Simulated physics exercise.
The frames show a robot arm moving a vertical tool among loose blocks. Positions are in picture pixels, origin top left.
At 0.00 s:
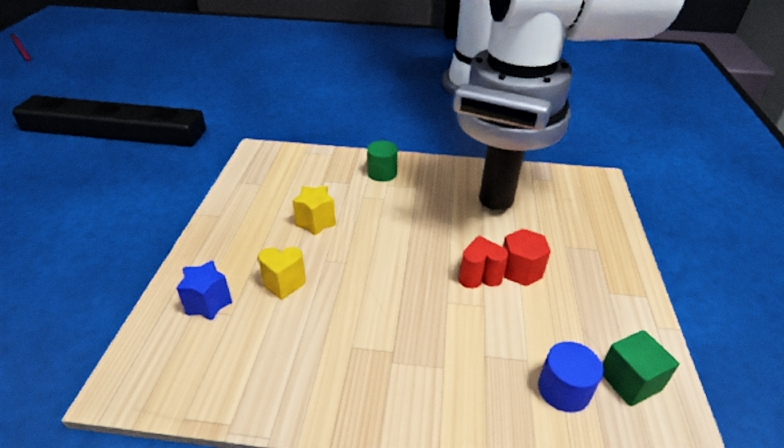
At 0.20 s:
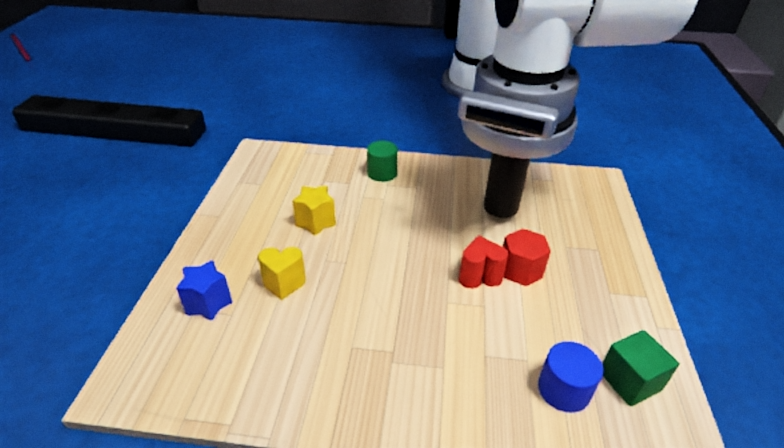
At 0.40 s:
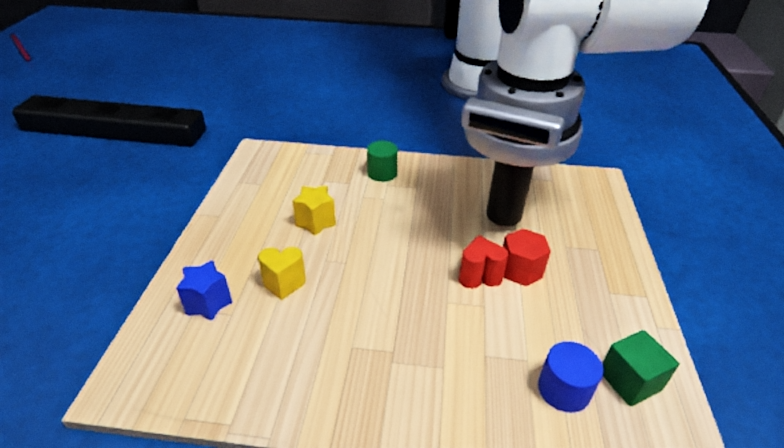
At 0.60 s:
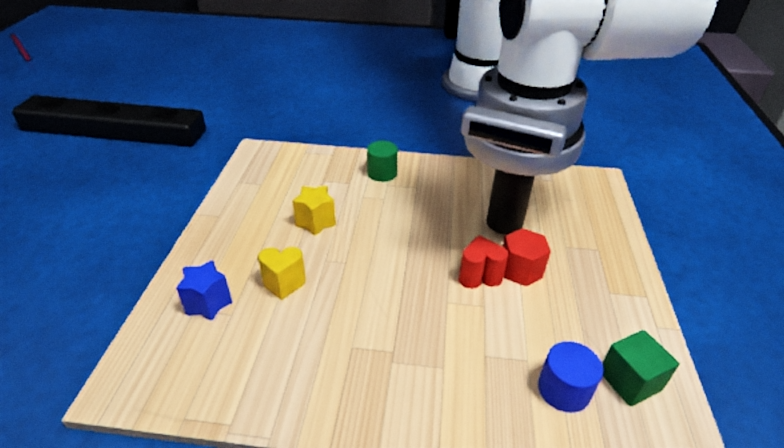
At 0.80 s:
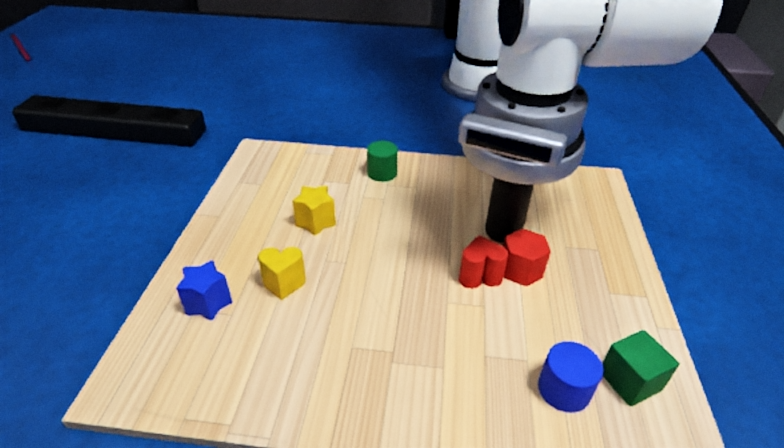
A white and grey robot arm holding a black vertical tool moves slowly toward the viewer over a light wooden board on a blue surface, seen from above at a fixed angle. Yellow and blue blocks sit left, a green cylinder at the back, two red blocks right of centre, and a blue cylinder beside a green block at front right. The tool shifts slightly right and nears the red blocks, while every block stays still.
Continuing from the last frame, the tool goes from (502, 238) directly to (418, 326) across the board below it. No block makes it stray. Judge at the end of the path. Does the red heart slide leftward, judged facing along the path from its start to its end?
Final answer: Yes.
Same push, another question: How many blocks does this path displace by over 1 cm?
I foresee one block being moved.
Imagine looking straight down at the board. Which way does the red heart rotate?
Prediction: Counterclockwise.
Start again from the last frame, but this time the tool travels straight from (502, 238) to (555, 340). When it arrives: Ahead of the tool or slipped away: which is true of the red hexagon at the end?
Held in front.
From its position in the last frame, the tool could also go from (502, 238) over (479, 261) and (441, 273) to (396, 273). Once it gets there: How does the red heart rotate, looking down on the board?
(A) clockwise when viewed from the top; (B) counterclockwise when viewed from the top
B (counterclockwise when viewed from the top)
The first path, step by step. One third of the way, tool (479, 257); red heart (480, 264), turned 25° anticlockwise; red hexagon (529, 247), turned 20° anticlockwise.
Two thirds of the way, tool (451, 286); red heart (469, 296), turned 65° anticlockwise; red hexagon (529, 247), turned 20° anticlockwise.
At the end, tool (419, 318); red heart (469, 306), turned 85° anticlockwise; red hexagon (529, 247), turned 20° anticlockwise.
